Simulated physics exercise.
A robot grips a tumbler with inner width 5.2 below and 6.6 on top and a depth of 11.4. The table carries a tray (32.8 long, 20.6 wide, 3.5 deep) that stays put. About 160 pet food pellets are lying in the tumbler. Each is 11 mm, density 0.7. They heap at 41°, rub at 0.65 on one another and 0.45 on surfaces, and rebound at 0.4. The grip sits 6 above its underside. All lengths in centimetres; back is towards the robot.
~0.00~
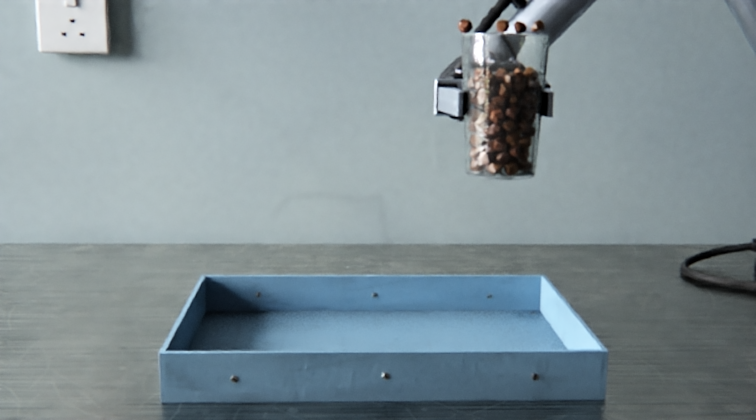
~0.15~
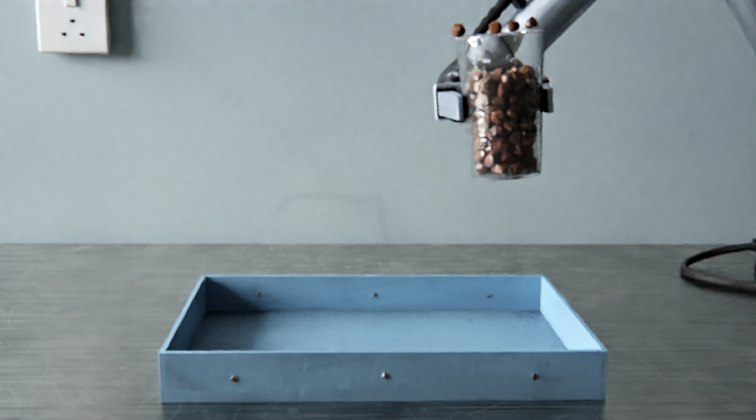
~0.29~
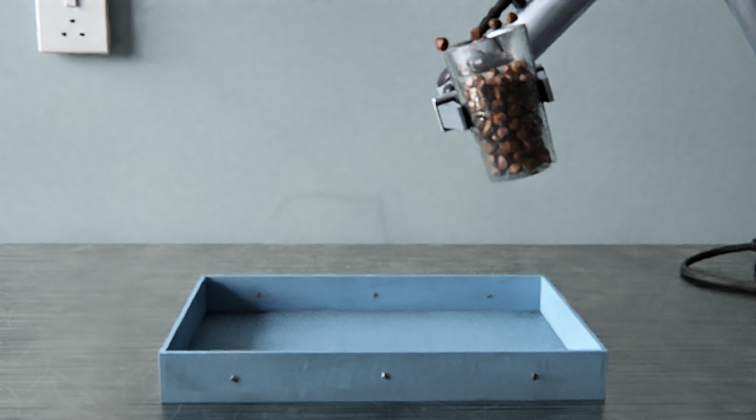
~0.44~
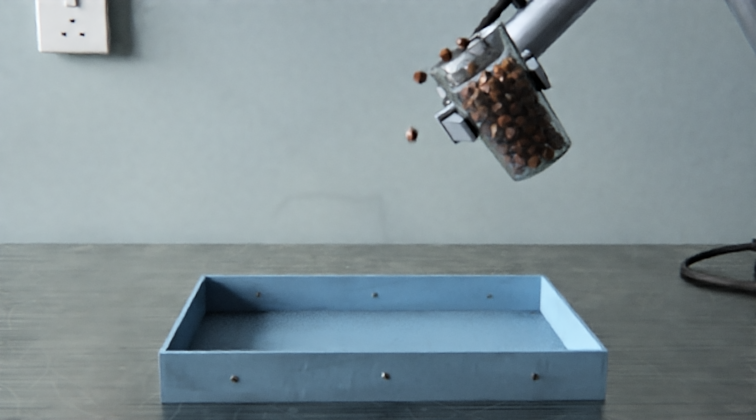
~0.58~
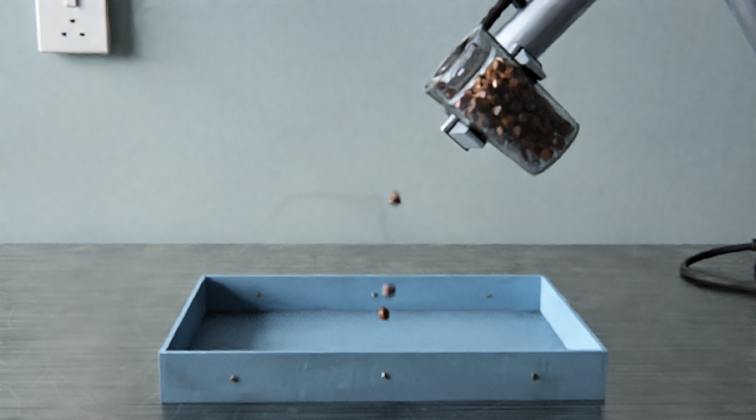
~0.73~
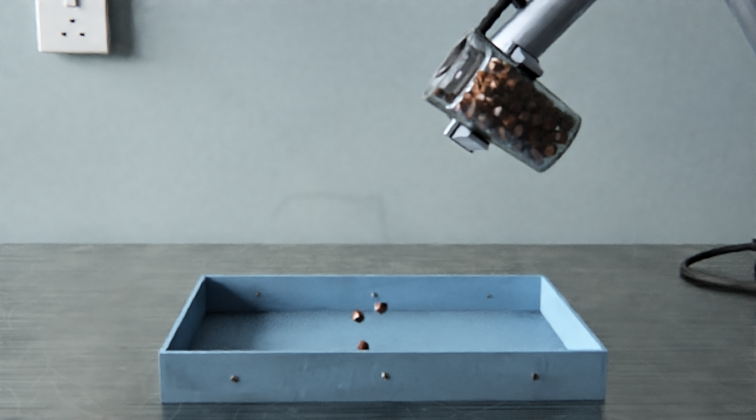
A robotic arm grips a clear glass tumbler of brown pellets at the upper right, above a shallow blue tray on a dark grey table, seen from the front by a still camera. A white wall socket sits at the upper left of the pale grey-green wall, and a black cable curls at the right. The arm tilts the tumbler steadily to the left, and three pellets drop from its rim into the tray while most stay inside.
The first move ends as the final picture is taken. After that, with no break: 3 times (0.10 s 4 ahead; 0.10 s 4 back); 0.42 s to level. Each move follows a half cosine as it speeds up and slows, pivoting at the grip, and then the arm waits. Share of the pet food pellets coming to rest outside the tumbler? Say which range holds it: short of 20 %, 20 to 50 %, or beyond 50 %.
The range short of 20 % holds it.
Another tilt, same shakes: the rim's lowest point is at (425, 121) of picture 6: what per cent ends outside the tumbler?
About 40 %.
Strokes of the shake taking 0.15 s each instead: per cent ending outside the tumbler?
About 5 per cent in that case.
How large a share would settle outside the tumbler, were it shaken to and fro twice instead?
I'd expect close to 10 per cent then.
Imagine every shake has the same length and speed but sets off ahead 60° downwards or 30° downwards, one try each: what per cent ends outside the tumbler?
First try some 5 %, second try some 5 %.
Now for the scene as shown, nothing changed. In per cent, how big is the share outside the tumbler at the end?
Some 10 per cent.
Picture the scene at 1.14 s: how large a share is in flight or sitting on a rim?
4 per cent.
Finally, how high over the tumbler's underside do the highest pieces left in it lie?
I'd say close to 10.0 cm.
By 1.14 s, tilted 55° forward, highest piece 24 above the table; 142 in the tumbler, 8 in the tray, 6 in flight or on a rim.
By 1.55 s, tilted 26° forward, highest piece 25 above the table; 138 in the tumbler, 18 in the tray.
By 1.95 s, level, highest piece 25 above the table; 138 in the tumbler, 18 in the tray.
By 3.00 s, level, highest piece 25 above the table; 138 in the tumbler, 18 in the tray.
Final count, 138 in the tumbler, 18 in the tray. That is 12 % outside the tumbler.
